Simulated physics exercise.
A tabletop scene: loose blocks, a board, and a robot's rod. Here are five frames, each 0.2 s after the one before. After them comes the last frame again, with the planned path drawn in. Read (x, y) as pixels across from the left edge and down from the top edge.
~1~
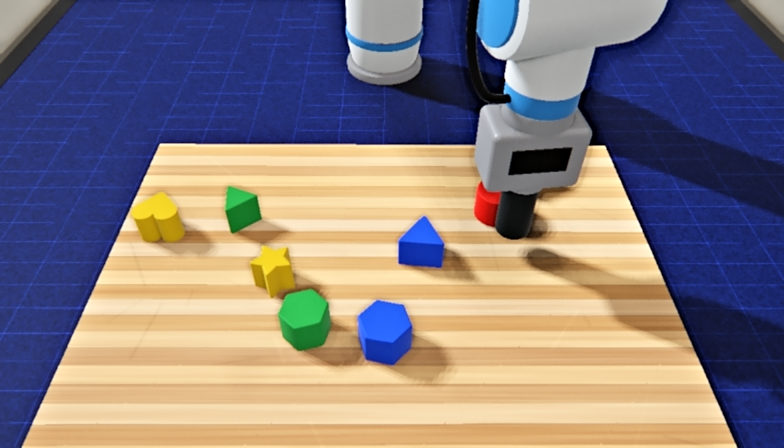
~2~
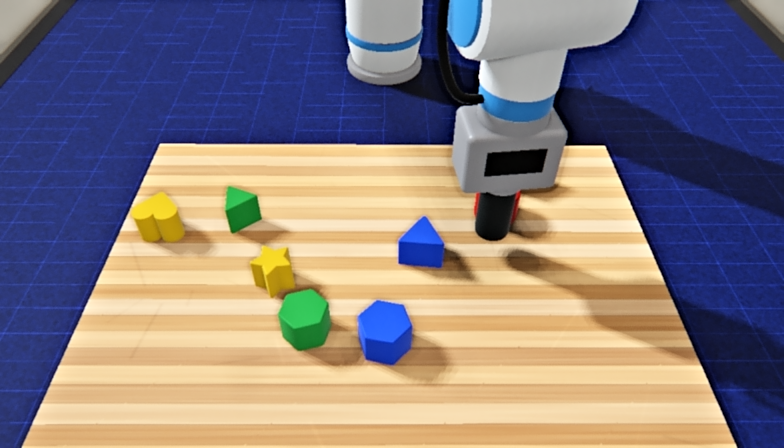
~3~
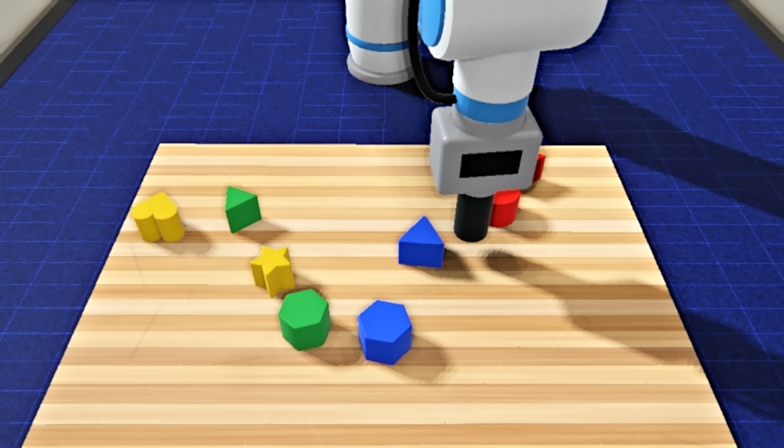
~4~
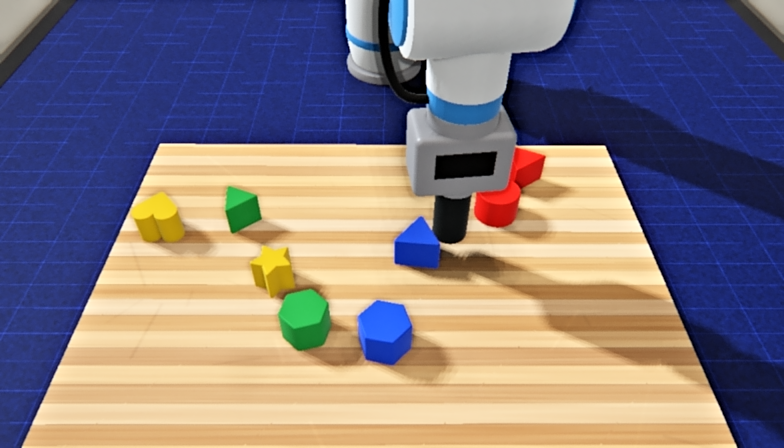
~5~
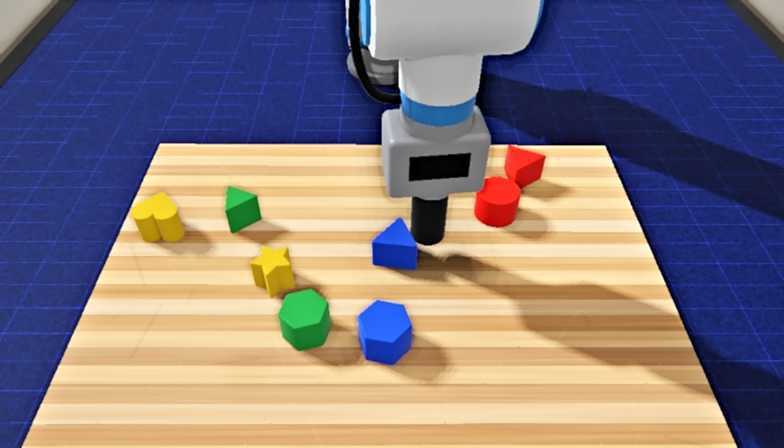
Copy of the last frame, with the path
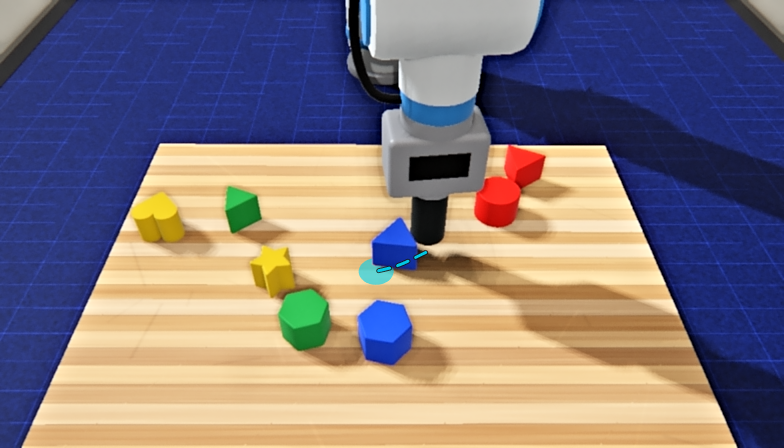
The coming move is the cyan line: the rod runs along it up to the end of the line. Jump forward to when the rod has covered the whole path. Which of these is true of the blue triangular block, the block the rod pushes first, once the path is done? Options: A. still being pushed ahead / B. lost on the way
Option A.
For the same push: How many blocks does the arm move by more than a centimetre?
By the end, one block will have moved.
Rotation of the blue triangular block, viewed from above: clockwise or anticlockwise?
It goes round the way clock hands do.
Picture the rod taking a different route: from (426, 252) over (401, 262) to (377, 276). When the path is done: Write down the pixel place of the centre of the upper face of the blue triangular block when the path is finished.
The centre of its top will be at (344, 247).
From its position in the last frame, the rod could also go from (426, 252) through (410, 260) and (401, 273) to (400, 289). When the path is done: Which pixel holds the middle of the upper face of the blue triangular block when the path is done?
Answer: (369, 243).
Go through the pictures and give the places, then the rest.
The first picture shows rod's lower end at (512, 229); blue hexagonal block at (385, 320); blue triangular block at (423, 232).
The second picture shows rod at (491, 231); blocks still.
The third picture shows rod at (470, 232); blocks still.
The fourth picture shows rod at (449, 234); blue triangular block at (419, 233).
The fifth picture shows rod at (427, 235); blue hexagonal block at (385, 320); blue triangular block at (396, 234).
Drawn move, from (426, 252) through (403, 264) to (376, 271).
What follows on the original path. Halfway along, rod at (403, 247); blue triangular block at (370, 240), turned 25° clockwise.
At the end, rod at (376, 254); blue hexagonal block still; blue triangular block at (342, 245), turned 40° clockwise.
